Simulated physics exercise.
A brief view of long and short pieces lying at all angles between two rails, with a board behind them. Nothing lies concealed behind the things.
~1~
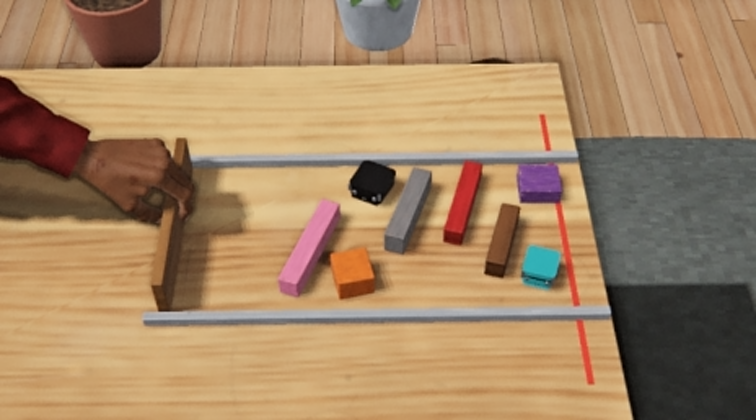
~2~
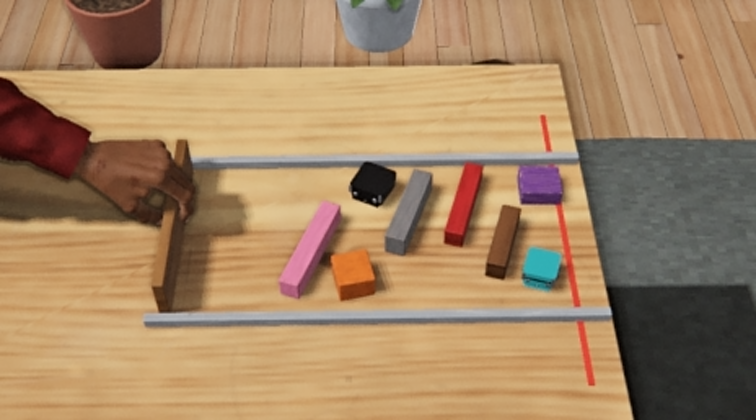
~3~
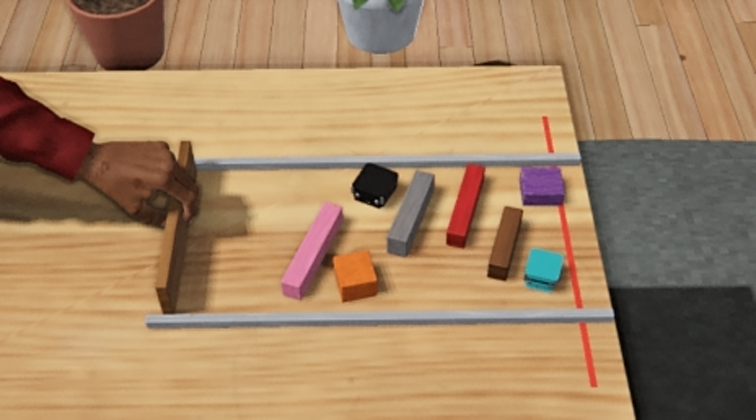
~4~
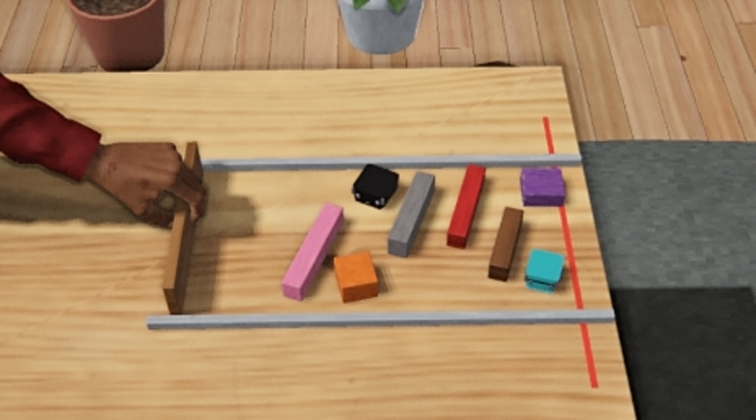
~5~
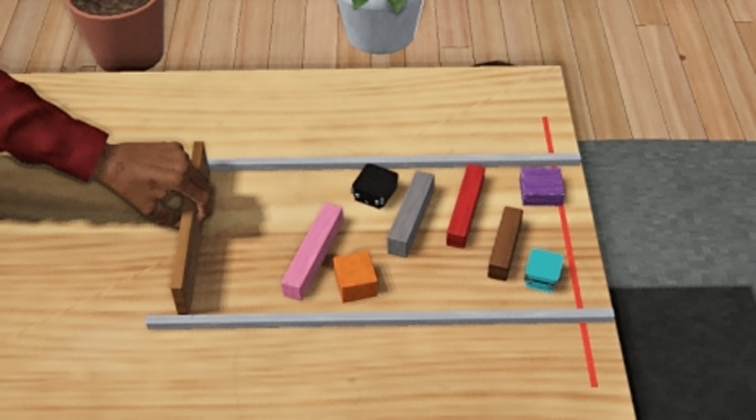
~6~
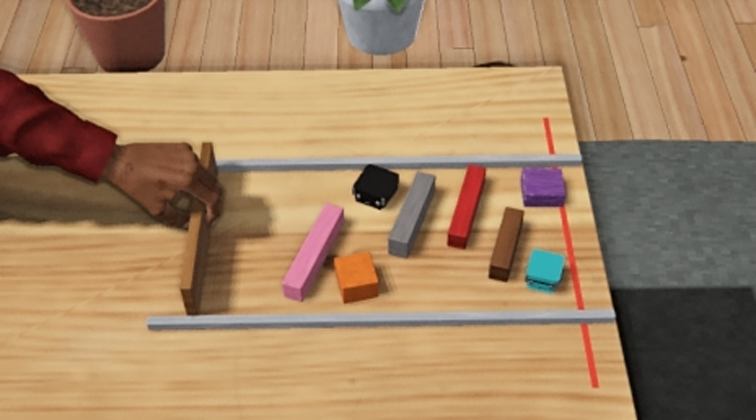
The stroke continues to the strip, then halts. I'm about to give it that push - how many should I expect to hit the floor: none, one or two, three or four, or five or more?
Expect five or more.
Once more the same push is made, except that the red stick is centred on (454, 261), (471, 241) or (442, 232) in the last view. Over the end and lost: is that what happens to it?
The red stick falls; comes down; tumbles off.
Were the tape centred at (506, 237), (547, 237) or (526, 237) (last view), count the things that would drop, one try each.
Those tries give 1, 4 and 2.
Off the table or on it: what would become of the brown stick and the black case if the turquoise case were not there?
The brown stick would go down, and the black case would remain on top.
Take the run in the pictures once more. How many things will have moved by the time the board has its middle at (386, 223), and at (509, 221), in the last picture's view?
The first number is 4, the next one 8.
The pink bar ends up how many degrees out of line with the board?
About 0 degrees.
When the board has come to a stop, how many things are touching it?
That makes 2.
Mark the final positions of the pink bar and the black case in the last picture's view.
Same order as the question: First (582, 247), second (576, 179).
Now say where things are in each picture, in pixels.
The first picture shows purple block (539, 184); turquoise case (540, 269); brown stick (503, 240); board (173, 222); tape (564, 233).
The second picture shows turquoise case (541, 270); pink bar (311, 248).
The third picture shows brown stick (505, 243); black case (375, 187).
The fourth picture shows purple block (542, 187); orange block (356, 277).
The fifth picture shows turquoise case (543, 272); grey bar (411, 213).
The sixth picture shows purple block (543, 188); turquoise case (544, 273); brown stick (507, 244); board (200, 226); tape (568, 236).
A little later, none off yet; purple block at rest near (543, 188); turquoise case at rest near (544, 273); brown stick at rest near (507, 244).
Next, none off yet; purple block tilted a little near (604, 194); turquoise case shifted well along near (611, 274); brown stick shifted about its own width near (587, 244).
When it is over, the number that fall off is five or more; down, orange block, grey bar, red stick, brown stick, turquoise case and purple block.
